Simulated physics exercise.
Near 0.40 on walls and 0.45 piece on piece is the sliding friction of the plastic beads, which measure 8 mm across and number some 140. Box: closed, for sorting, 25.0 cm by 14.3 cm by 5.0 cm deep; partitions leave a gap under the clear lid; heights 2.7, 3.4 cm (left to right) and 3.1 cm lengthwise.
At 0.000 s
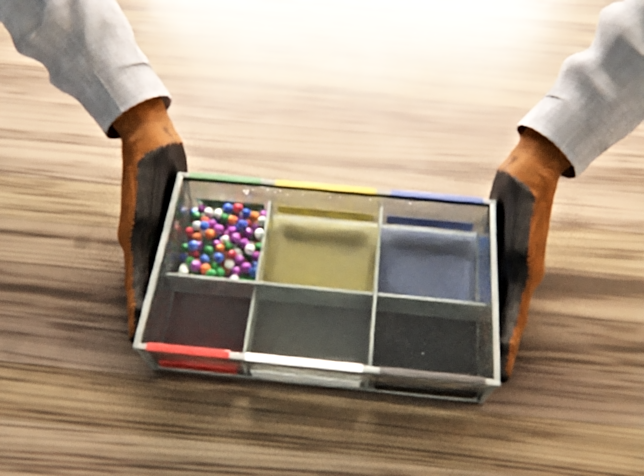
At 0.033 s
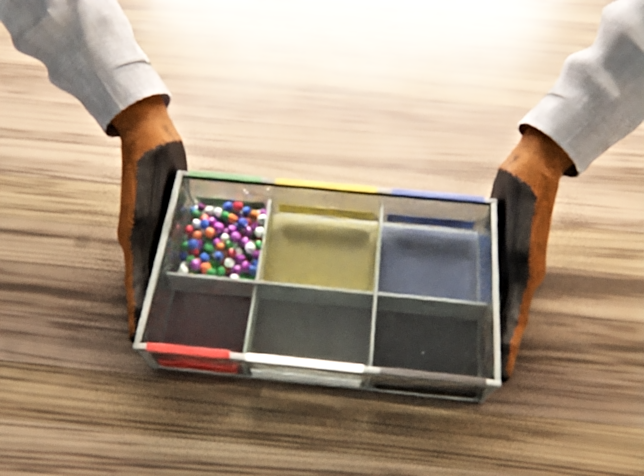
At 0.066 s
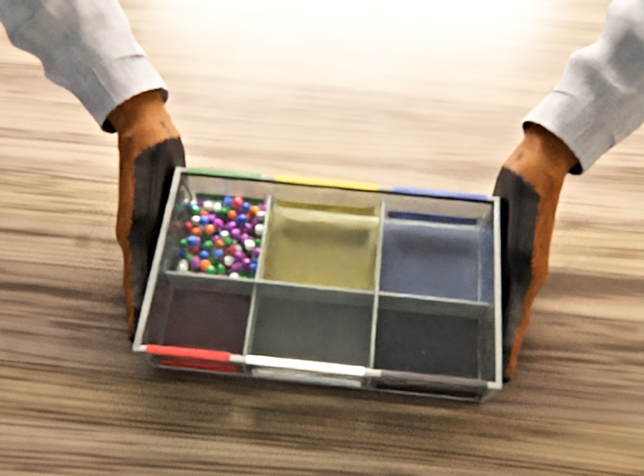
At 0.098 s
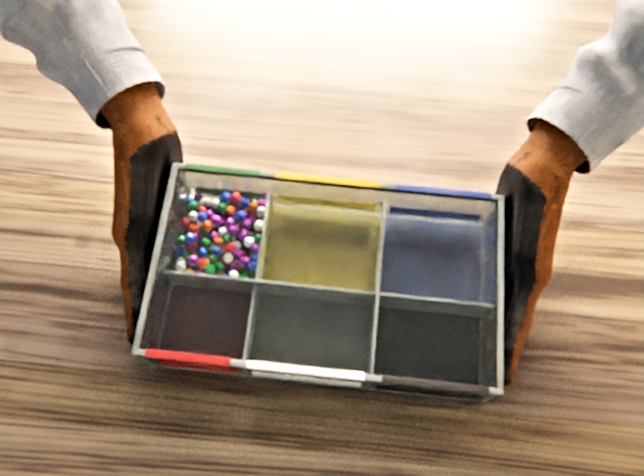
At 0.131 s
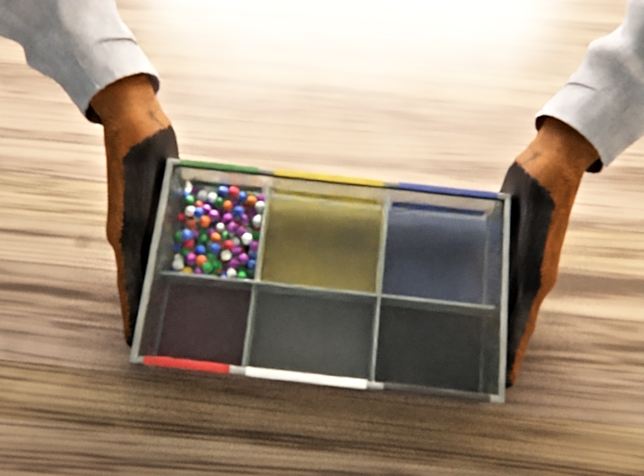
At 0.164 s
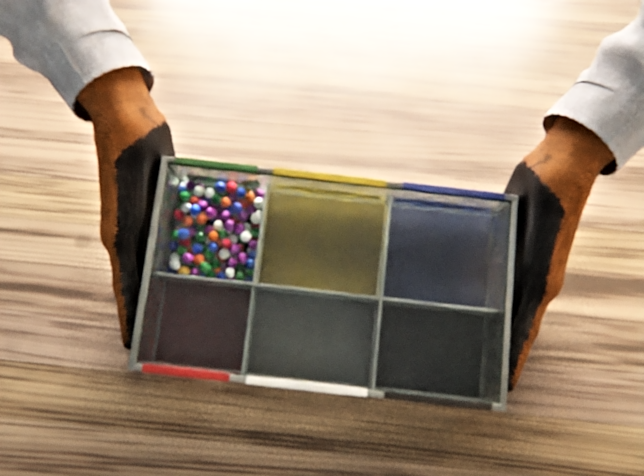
Above a wooden surface, two gloved hands slowly tilt a clear-lidded, divided box of colourful beads.
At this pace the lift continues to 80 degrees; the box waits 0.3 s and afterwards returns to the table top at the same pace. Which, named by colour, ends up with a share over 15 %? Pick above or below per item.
Red compartment = above; blue compartment = below; green compartment = above; yellow compartment = below; white compartment = above; black compartment = below.
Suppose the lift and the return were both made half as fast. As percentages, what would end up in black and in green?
The black compartment would end with 0 per cent and the green one with 65 per cent.
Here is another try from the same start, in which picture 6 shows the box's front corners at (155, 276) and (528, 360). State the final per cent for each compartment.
Result - red: 0 %; blue: 30 %; green: 20 %; yellow: 50 %; white: 0 %; black: 0 %.
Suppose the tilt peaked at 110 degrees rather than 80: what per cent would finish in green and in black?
In per cent, green 5 and black 5.
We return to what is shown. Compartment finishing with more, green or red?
The green compartment.
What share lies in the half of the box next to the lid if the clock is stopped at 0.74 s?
Estimate: Near 40 per cent.
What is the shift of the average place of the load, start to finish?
It shifts by roughly 6.0 cm.
Then, at 0.74 s, tilt 80 degrees; red 30 %, green 55 %, white 15 %.
Then, at 1.12 s, tilt 46 degrees; red 30 %, green 45 %, white 25 %.
After 1.59 s, tilt 0 degrees; red 30 %, green 45 %, white 25 %.
At rest (2.1 s), red 30 %, blue 0 %, green 45 %, yellow 0 %, white 25 %, black 0 %.
